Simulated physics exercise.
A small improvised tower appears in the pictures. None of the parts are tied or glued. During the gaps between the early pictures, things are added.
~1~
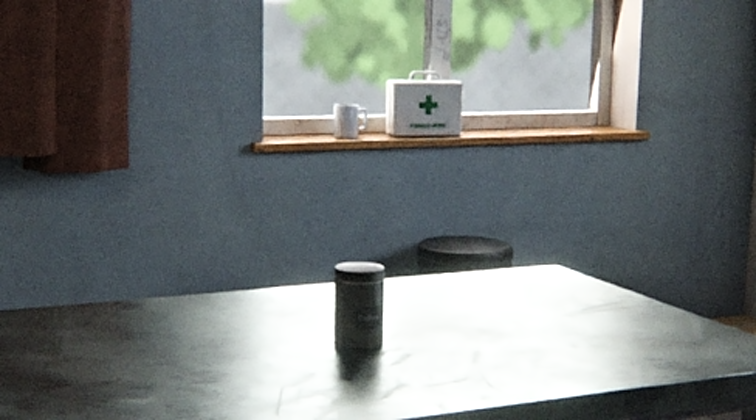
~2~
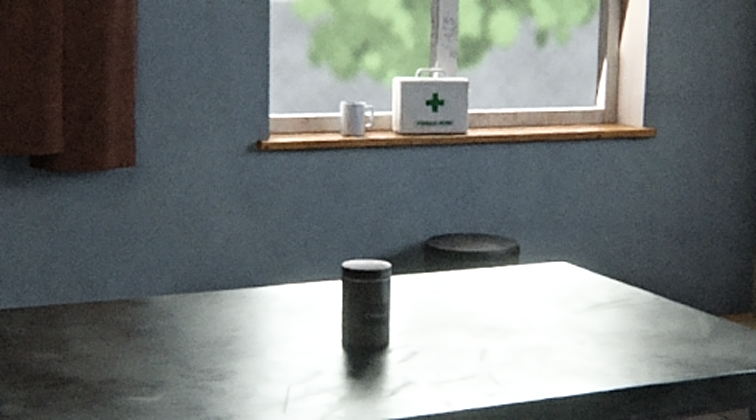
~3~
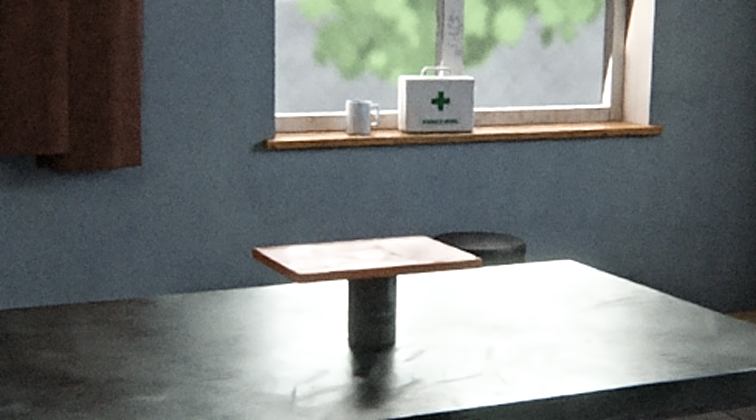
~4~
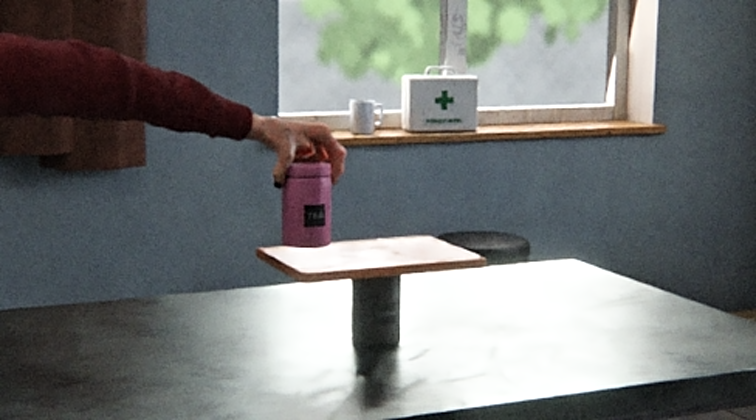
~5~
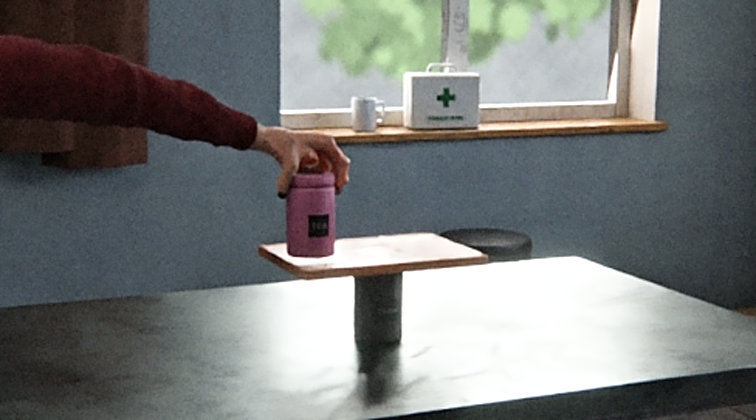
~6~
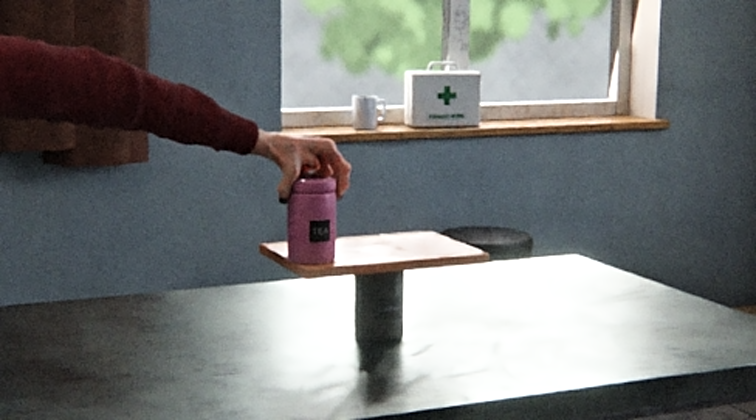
A black jar stands on a dark, glossy table in a dim blue-walled room, seen from slightly above, with a round dark stool behind, a reddish-brown curtain at left, and a white mug and first-aid box on the windowsill. The view drifts slightly left as a flat board appears atop the jar. A red-sleeved arm from the left lowers a pink tea jar onto the board's left end, still gripping it.
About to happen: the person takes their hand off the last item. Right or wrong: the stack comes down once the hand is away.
Right, it comes down.
Then, 0.30 s later than the last frame, pink jar now fallen; orange lid tilted by 29°.
Then, 0.50 s later than the last frame, orange lid tilted by 51°.
Then, 0.60 s later than the last frame, orange lid tilted by 38°.
Then, 0.90 s later than the last frame, orange lid now fallen.
When it is over, fallen, pink jar and orange lid; black jar as before. The stack comes apart.
